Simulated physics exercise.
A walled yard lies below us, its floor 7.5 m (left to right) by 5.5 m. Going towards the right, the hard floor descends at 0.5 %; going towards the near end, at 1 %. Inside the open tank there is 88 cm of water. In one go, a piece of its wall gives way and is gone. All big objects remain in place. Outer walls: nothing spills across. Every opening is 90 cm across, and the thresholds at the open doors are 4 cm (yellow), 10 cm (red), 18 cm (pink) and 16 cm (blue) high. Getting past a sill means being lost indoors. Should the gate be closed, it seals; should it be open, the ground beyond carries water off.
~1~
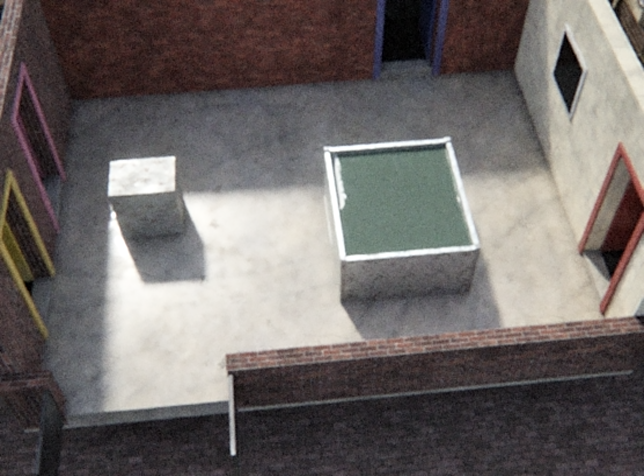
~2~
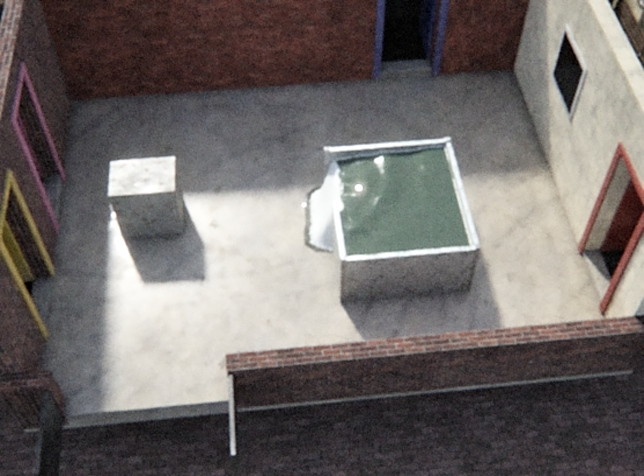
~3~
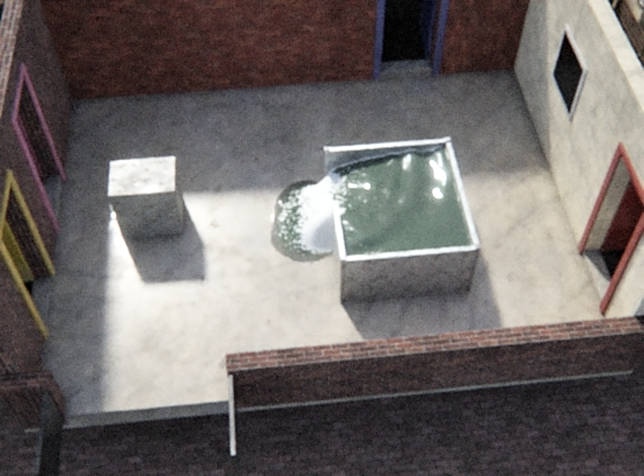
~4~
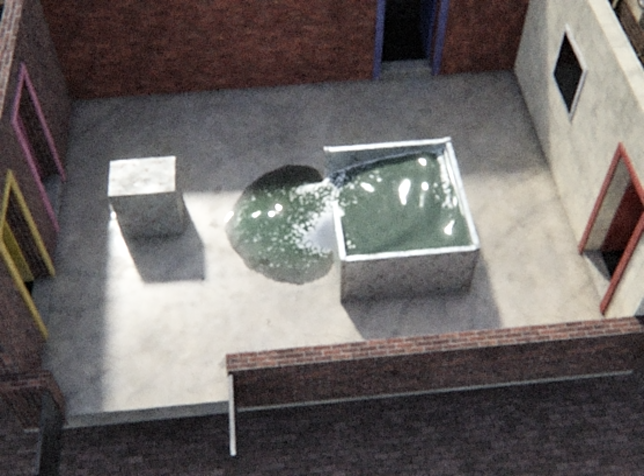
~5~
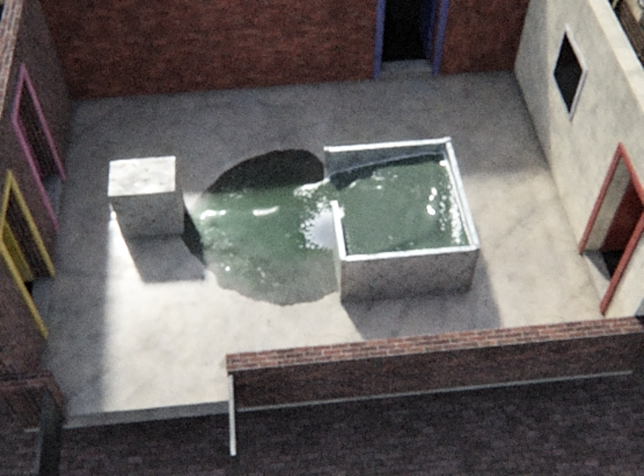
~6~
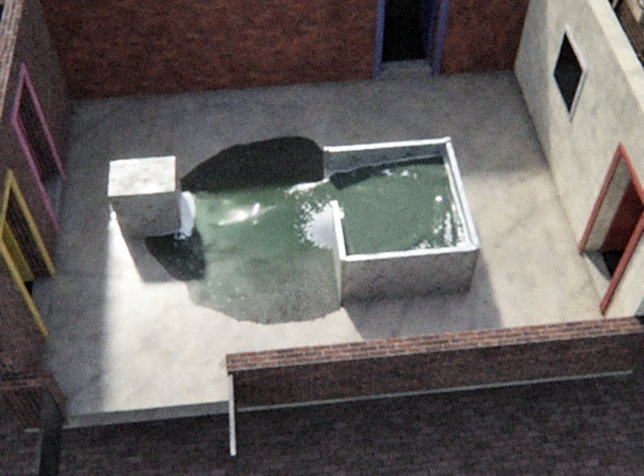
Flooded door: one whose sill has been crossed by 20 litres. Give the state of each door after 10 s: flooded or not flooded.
State after that time: Yellow door flooded, red door not flooded, pink door not flooded, blue door not flooded.
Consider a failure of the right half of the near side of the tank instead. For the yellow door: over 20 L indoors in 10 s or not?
Yellow: Exceeds.
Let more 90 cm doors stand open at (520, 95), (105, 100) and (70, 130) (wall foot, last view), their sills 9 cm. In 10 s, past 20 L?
Taking them in order, the first gets too little, the second enough and the third enough.
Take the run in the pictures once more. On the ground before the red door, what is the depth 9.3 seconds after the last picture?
2.0 cm.
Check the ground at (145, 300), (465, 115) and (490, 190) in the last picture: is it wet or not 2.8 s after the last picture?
Soaked, untouched, untouched.
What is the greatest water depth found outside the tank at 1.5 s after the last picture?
Around 45 centimetres deep.
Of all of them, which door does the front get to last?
The answer is the red door.
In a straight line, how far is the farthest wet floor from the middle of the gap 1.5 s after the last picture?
It's close to 5.0 metres.
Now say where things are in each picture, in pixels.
The first frame shows still water, 88 cm deep, in the open tank at (398, 200).
In the second frame, the front is at (319, 248), 0.6 m from the gap at (333, 206); 0.3 m2 of floor is under water; 88 cm left at the back of the open tank.
In the third frame, the front is at (281, 248), 0.9 m from the gap at (332, 207); 0.9 m2 of floor is under water; 88 cm left at the back of the open tank.
In the fourth frame, the front is at (231, 229), 1.5 m from the gap at (332, 208); 2.3 m2 of floor is under water; 80 cm left at the back of the open tank.
In the fifth frame, the front is at (185, 223), 2.2 m from the gap at (332, 208); 4.3 m2 of floor is under water; 75 cm left at the back of the open tank.
In the sixth frame, the front is at (152, 245), 2.7 m from the gap at (332, 208); 6.1 m2 of floor is under water; 76 cm left at the back of the open tank.
Then, 0.7 s after the last picture water covers 40 % of the floor and is deepest (43 cm) near (194, 222); yellow door 8 cm at the sill, 5 L in, red door not reached, pink door not reached, blue door not reached.
Then, 1.5 s after the last picture water covers 50 % of the floor and is deepest (45 cm) near (39, 400); yellow door 11 cm at the sill, 73 L in, red door not reached, pink door 9 cm at the sill, 0 L in, blue door not reached.
Then, 2.8 s after the last picture water covers 50 % of the floor and is deepest (24 cm) near (159, 122); yellow door 15 cm at the sill, 161 L in, red door not reached, pink door 15 cm at the sill, 0 L in, blue door not reached.
Then, 5.3 s after the last picture water covers 60 % of the floor and is deepest (16 cm) near (47, 328); yellow door 11 cm at the sill, 252 L in, red door not reached, pink door 7 cm at the sill, 0 L in, blue door 3 cm at the sill, 0 L in.
Then, 9.3 s after the last picture water covers 85 % of the floor and is deepest (10 cm) near (238, 382); yellow door 5 cm at the sill, 292 L in, red door 2 cm at the sill, 0 L in, pink door 5 cm at the sill, 0 L in, blue door 2 cm at the sill, 0 L in.
